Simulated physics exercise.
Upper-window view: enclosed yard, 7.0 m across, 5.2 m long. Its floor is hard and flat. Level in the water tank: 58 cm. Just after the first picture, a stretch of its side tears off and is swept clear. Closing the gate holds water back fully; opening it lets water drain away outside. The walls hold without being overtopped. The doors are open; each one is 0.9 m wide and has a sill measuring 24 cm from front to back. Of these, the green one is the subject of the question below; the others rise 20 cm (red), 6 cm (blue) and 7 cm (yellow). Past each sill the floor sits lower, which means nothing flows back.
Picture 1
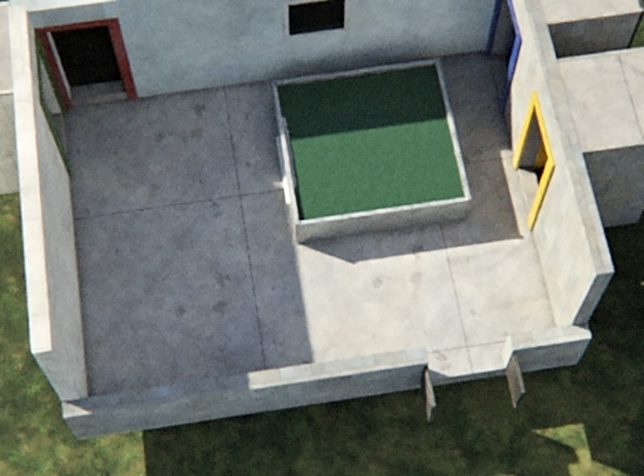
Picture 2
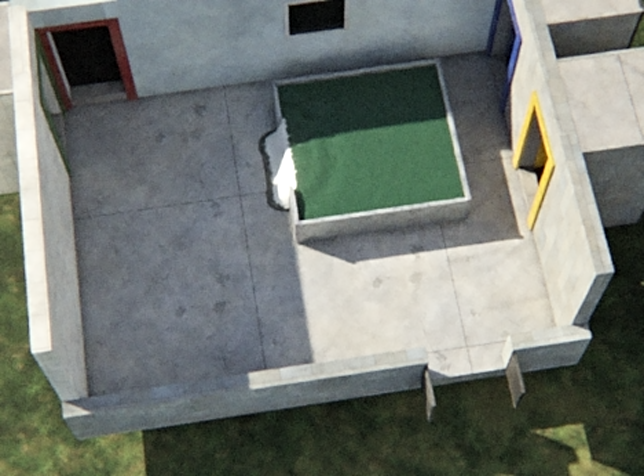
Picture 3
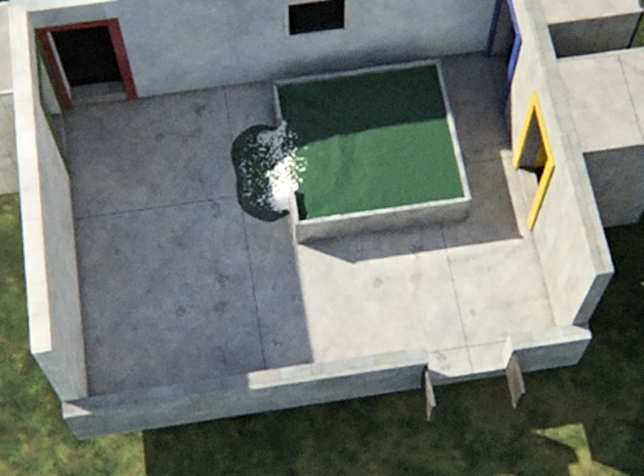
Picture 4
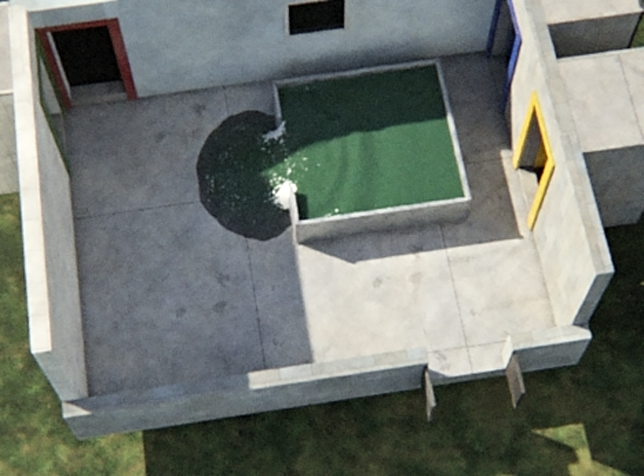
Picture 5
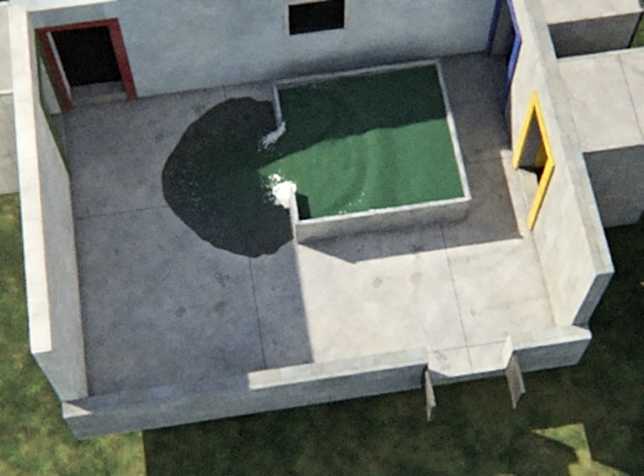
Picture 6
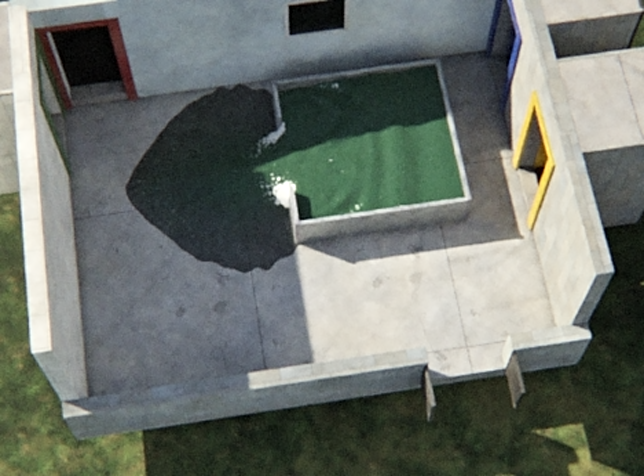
Water bursts through the left side of a raised tank of green water in a walled grey yard, seen from high above by a still camera. A red-framed doorway stands at the back left, blue and yellow ones at the right, and an open gate in the front wall. White foam churns at the gap as a dark, widening sheet spreads leftward across the floor and ripples cross the tank.
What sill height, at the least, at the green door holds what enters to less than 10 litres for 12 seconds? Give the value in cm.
A height of roughly 28 cm.
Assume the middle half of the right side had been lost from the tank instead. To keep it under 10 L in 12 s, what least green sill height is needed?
Some 11.5 centimetres.
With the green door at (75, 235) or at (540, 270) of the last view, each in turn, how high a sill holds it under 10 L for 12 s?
About 23 cm, then about 12.0 cm.
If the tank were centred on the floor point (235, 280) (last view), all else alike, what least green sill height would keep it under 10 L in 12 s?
Then roughly 17 cm.
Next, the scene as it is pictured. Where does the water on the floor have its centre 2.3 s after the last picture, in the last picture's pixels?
The centre of all the water is around (277, 181).
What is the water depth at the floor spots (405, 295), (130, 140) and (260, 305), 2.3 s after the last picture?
Depth: About 0, 13, 0 cm.
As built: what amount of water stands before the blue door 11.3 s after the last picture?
13.0 cm.
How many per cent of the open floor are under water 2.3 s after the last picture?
I'd say near 45 percent is wet.
Then, 0.7 s after the last picture water covers 35 % of the floor, deepest (35 cm) near (278, 176); 16 cm at the green door, 0 litres in over its 20 cm sill.
Then, 2.3 s after the last picture water covers 45 % of the floor, deepest (32 cm) near (66, 134); 31 cm at the green door, 36 litres in over its 20 cm sill.
Then, 11.3 s after the last picture water covers 100 % of the floor, deepest (18 cm) near (481, 58); 11 cm at the green door, 66 litres in over its 20 cm sill.
At the green door as built, the water peaked near 33 cm, 1.7 s after the last picture.
Run again over the same 12 s with other heights there, 39 litres in over 22.5 cm, 4 litres over 30.5 cm. The limit of 10 litres is kept from about 28 cm up.
